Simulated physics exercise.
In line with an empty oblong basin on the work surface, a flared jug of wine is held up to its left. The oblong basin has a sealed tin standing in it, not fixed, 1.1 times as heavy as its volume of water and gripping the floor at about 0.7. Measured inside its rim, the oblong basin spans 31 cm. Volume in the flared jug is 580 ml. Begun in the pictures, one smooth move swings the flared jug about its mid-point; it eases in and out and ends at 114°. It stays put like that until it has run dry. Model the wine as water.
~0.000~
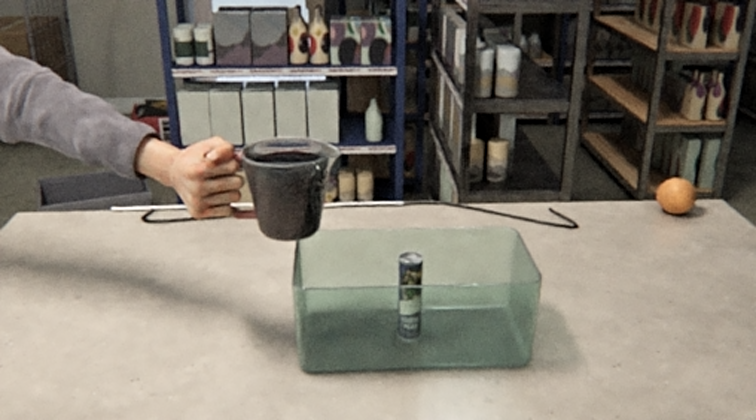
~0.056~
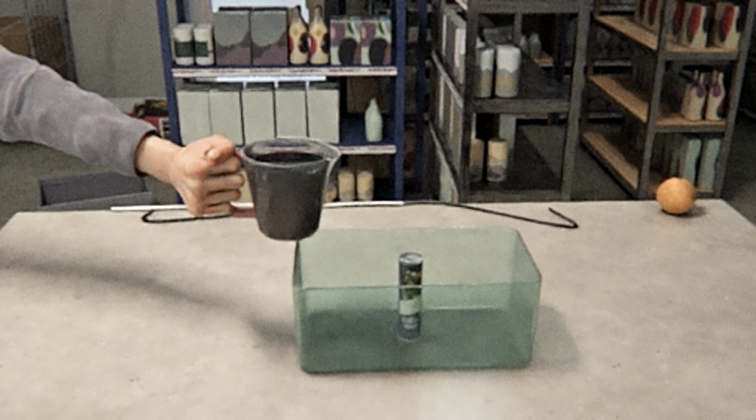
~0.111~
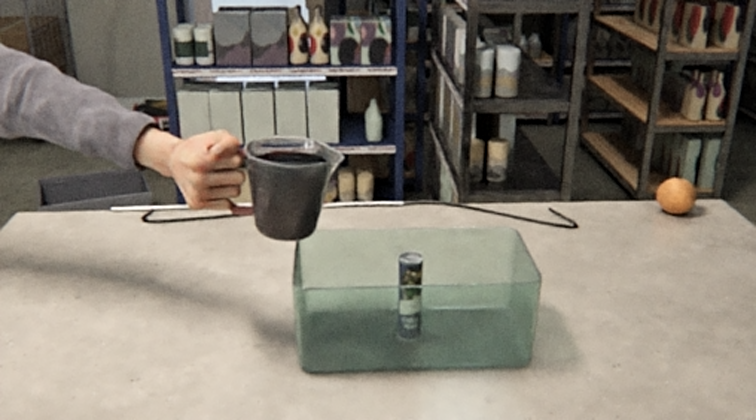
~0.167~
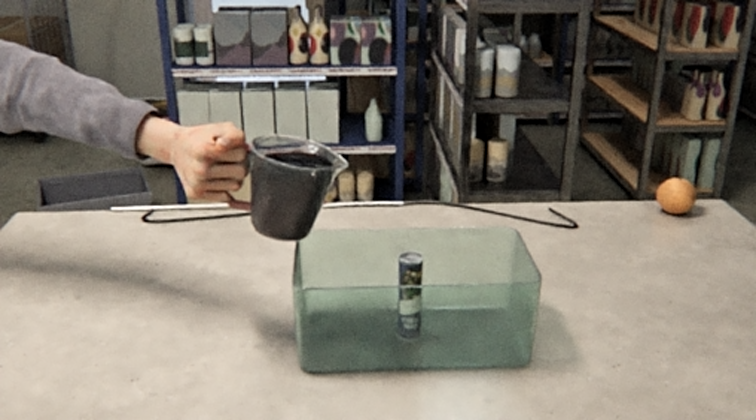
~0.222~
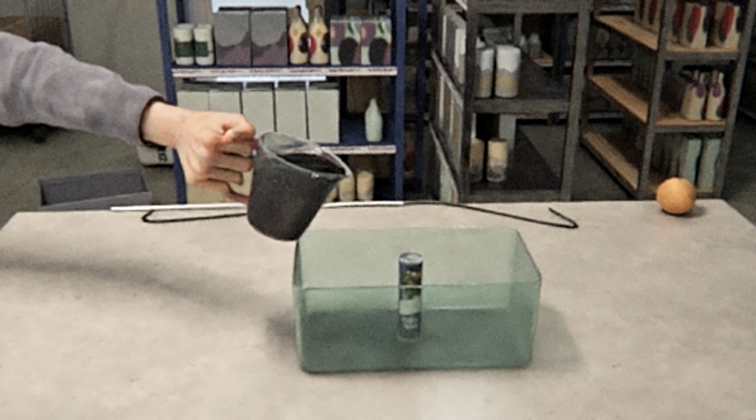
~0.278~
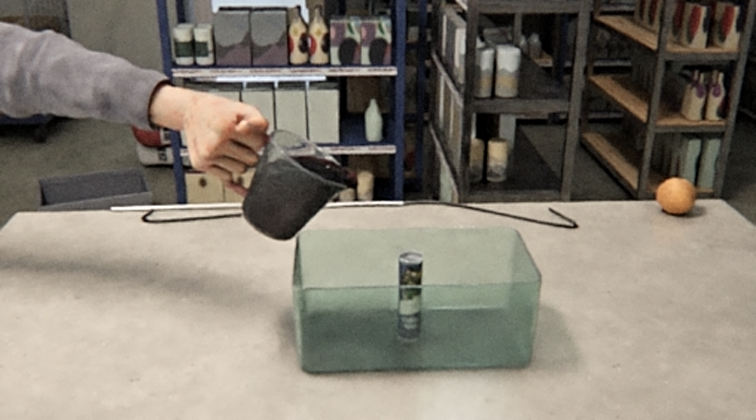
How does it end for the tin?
It will not come down.
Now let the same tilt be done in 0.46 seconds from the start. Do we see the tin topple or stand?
Outcome - the tin stays erect.
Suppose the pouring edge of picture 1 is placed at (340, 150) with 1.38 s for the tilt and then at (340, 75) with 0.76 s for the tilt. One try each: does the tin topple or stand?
First it keeps standing; then it topples.
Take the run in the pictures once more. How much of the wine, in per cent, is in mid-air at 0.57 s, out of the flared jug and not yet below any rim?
About 18 per cent.
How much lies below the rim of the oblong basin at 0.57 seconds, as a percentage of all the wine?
42 %, give or take.
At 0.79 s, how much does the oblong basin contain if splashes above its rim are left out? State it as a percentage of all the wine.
Reading: Approx. 94 %.
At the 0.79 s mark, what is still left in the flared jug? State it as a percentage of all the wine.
Near 2 in a hundred.
Then, 0.57 s in, the tilt is 98° and 41 per cent is still to pour; the tin stands where it began.
Then, 0.79 s in, the tilt is 114° and 2 per cent is still to pour; the tin stands where it began.
Then, 1.01 s in, the tilt is 114° and 0 per cent is still to pour; the tin stands where it began.
Then, 1.26 s in, the tilt is 114° and 0 per cent is still to pour; the tin stands where it began.
Finally, the tin stands where it began.
